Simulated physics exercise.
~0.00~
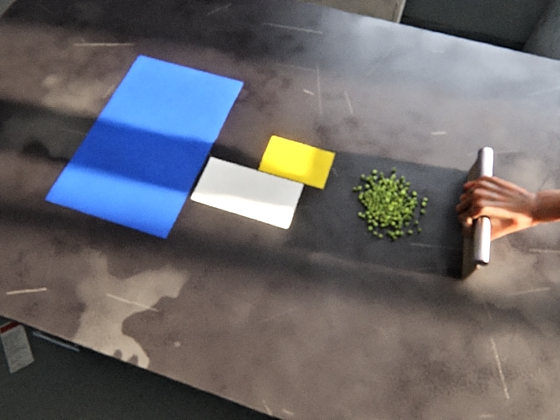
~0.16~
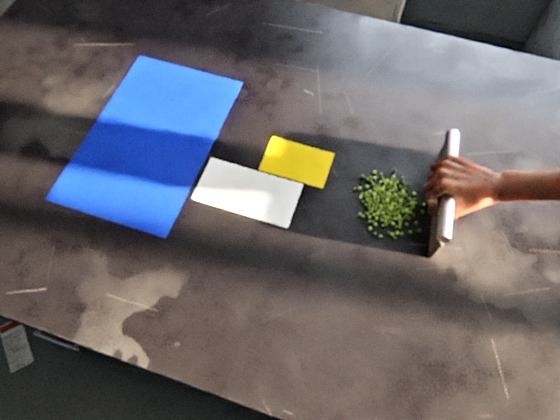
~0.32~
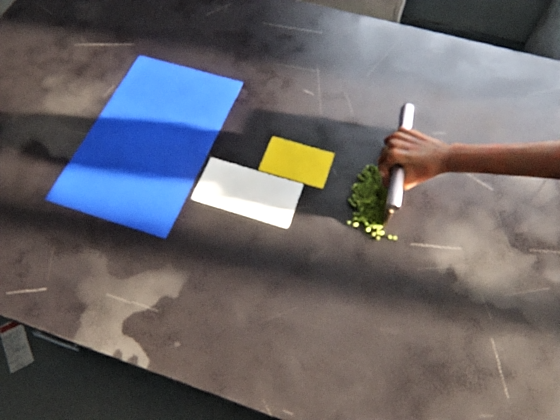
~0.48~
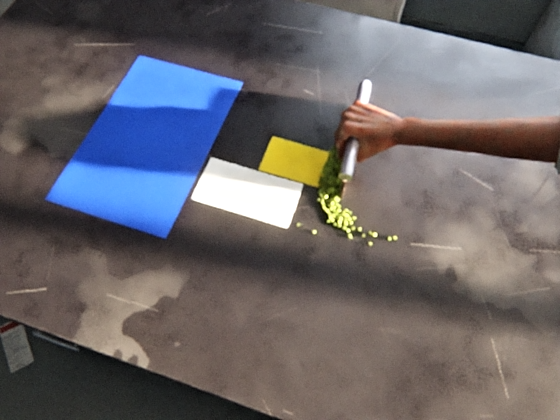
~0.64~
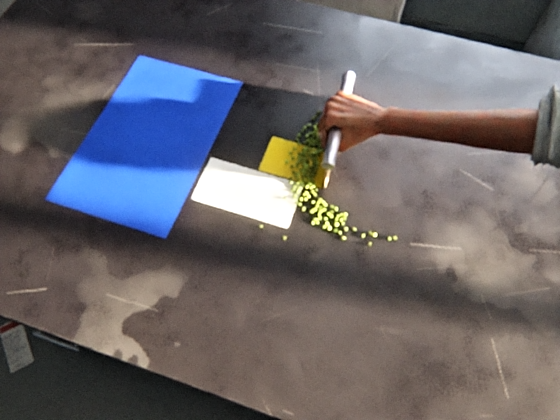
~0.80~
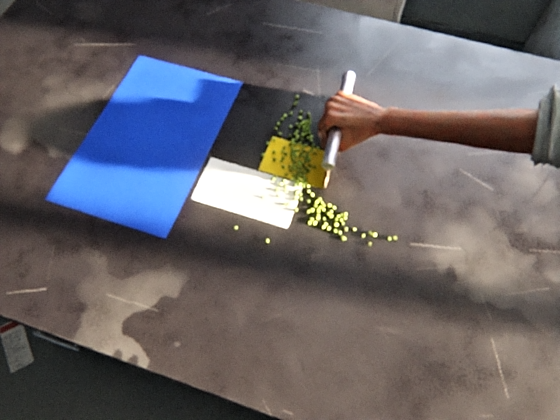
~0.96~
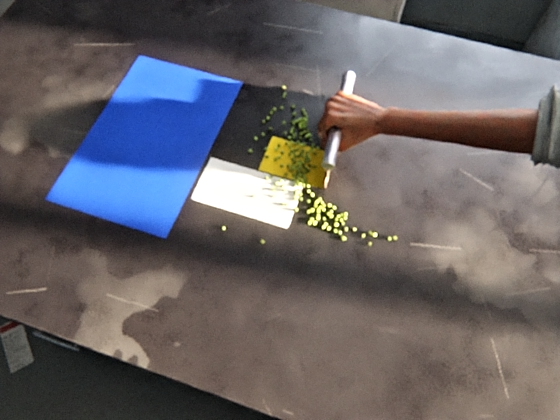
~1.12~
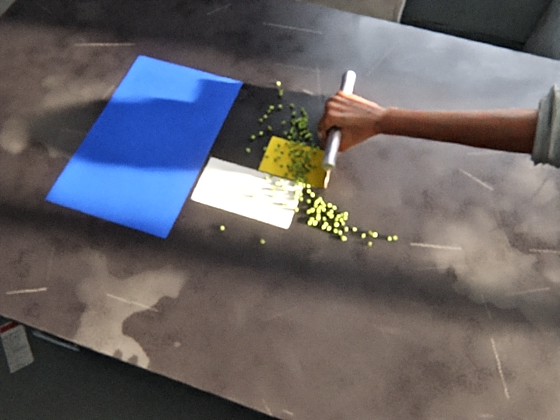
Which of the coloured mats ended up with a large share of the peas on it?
Only the yellow mat ended up with a large share. The white mat caught just a small portion, and the blue mat stayed clear.
A scraper held in someone's hand pushed a pile of small green peas left across a dark table, then stopped over the yellow mat, leaving peas scattered on it, a few on the white mat, many on bare table and none on the blue.
